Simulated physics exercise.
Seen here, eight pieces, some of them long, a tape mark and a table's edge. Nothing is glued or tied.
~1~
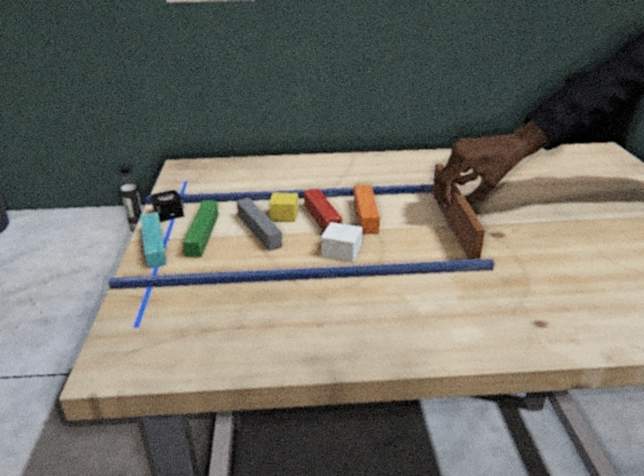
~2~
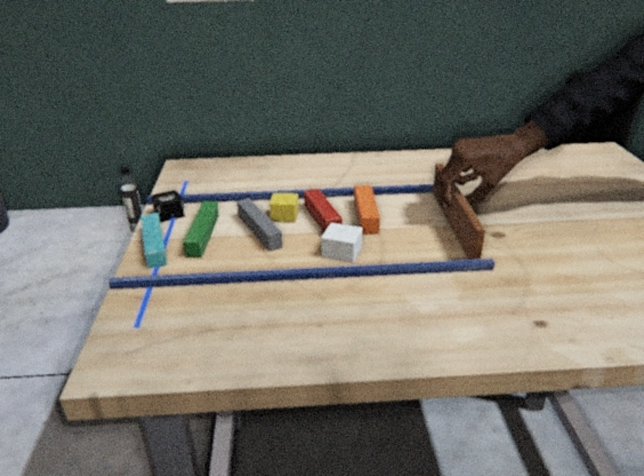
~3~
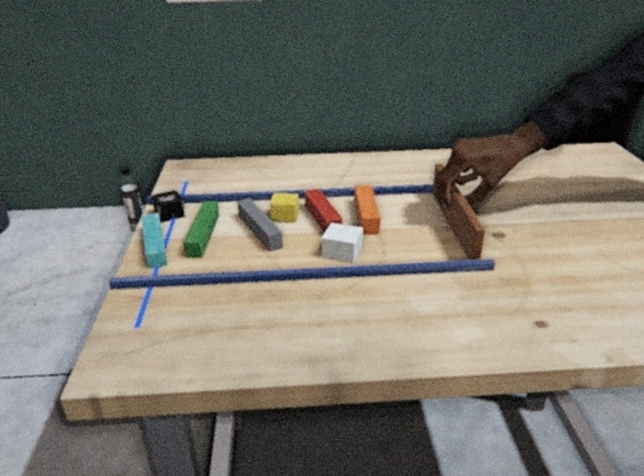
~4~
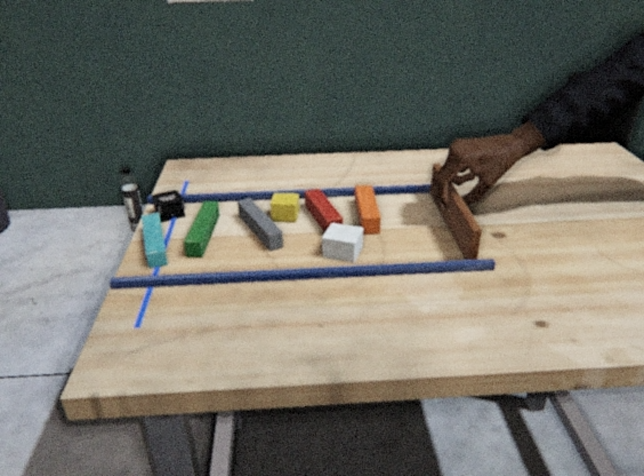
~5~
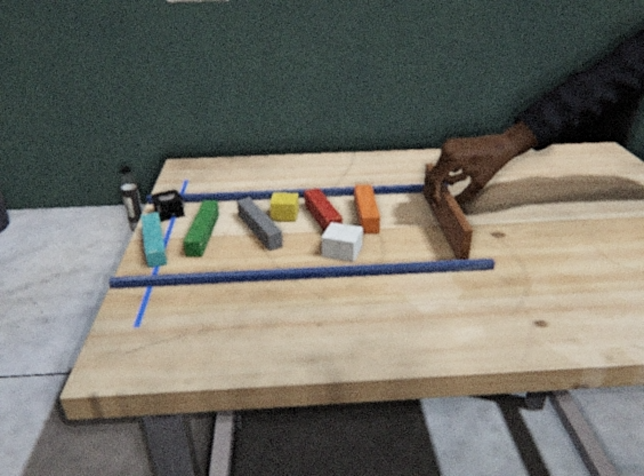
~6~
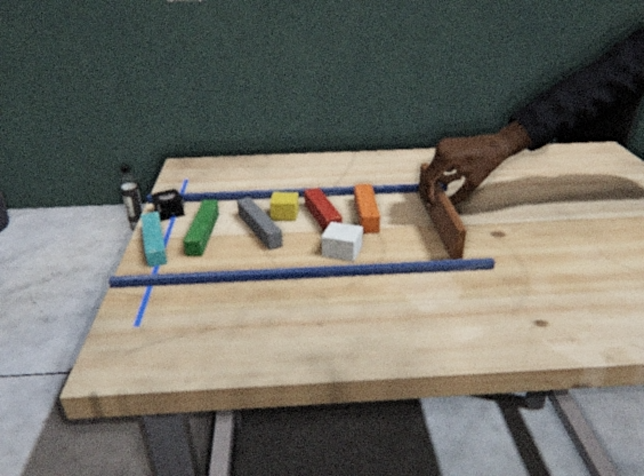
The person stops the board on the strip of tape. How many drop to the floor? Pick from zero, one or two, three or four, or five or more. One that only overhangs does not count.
As it turns out, the number that fall off is five or more.
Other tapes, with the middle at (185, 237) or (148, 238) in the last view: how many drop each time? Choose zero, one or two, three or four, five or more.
The falls would be either three or four; five or over.
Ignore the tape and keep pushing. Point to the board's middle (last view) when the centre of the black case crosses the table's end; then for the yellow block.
About (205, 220), and (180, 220) for the other.
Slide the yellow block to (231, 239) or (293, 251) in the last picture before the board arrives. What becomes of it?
Place by place, it tumbles off; is lost.
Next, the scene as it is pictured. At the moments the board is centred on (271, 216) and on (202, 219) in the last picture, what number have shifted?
6 and 8.
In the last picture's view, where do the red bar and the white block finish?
First (144, 217), then (138, 256).
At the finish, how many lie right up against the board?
2 of them.
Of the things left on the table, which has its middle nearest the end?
It is the red bar.
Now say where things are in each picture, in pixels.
In the first picture, turquoise bar (153, 239); black case (168, 206); green bar (202, 228); board (455, 209); tape (166, 238).
In the second picture, black case (168, 206); red bar (322, 212).
In the third picture, green bar (203, 228); yellow block (285, 208).
In the fourth picture, turquoise bar (154, 239); board (453, 209).
In the fifth picture, black case (168, 206); white block (342, 242).
In the sixth picture, turquoise bar (153, 238); black case (168, 205); green bar (202, 227); board (439, 209); tape (167, 237).
Early on, none off yet; turquoise bar at rest near (153, 238); black case at rest near (168, 205); green bar at rest near (202, 227).
A while later, none off yet; turquoise bar at rest near (153, 238); black case at rest near (168, 205); green bar moving near (193, 227).
Further along, none off yet; turquoise bar travelled a little near (134, 244); black case travelled about its own width near (150, 203); green bar travelled about its own width near (148, 235).
Finally, the number that fall off is five or more; lost, yellow block, grey bar, green bar, black case and turquoise bar.
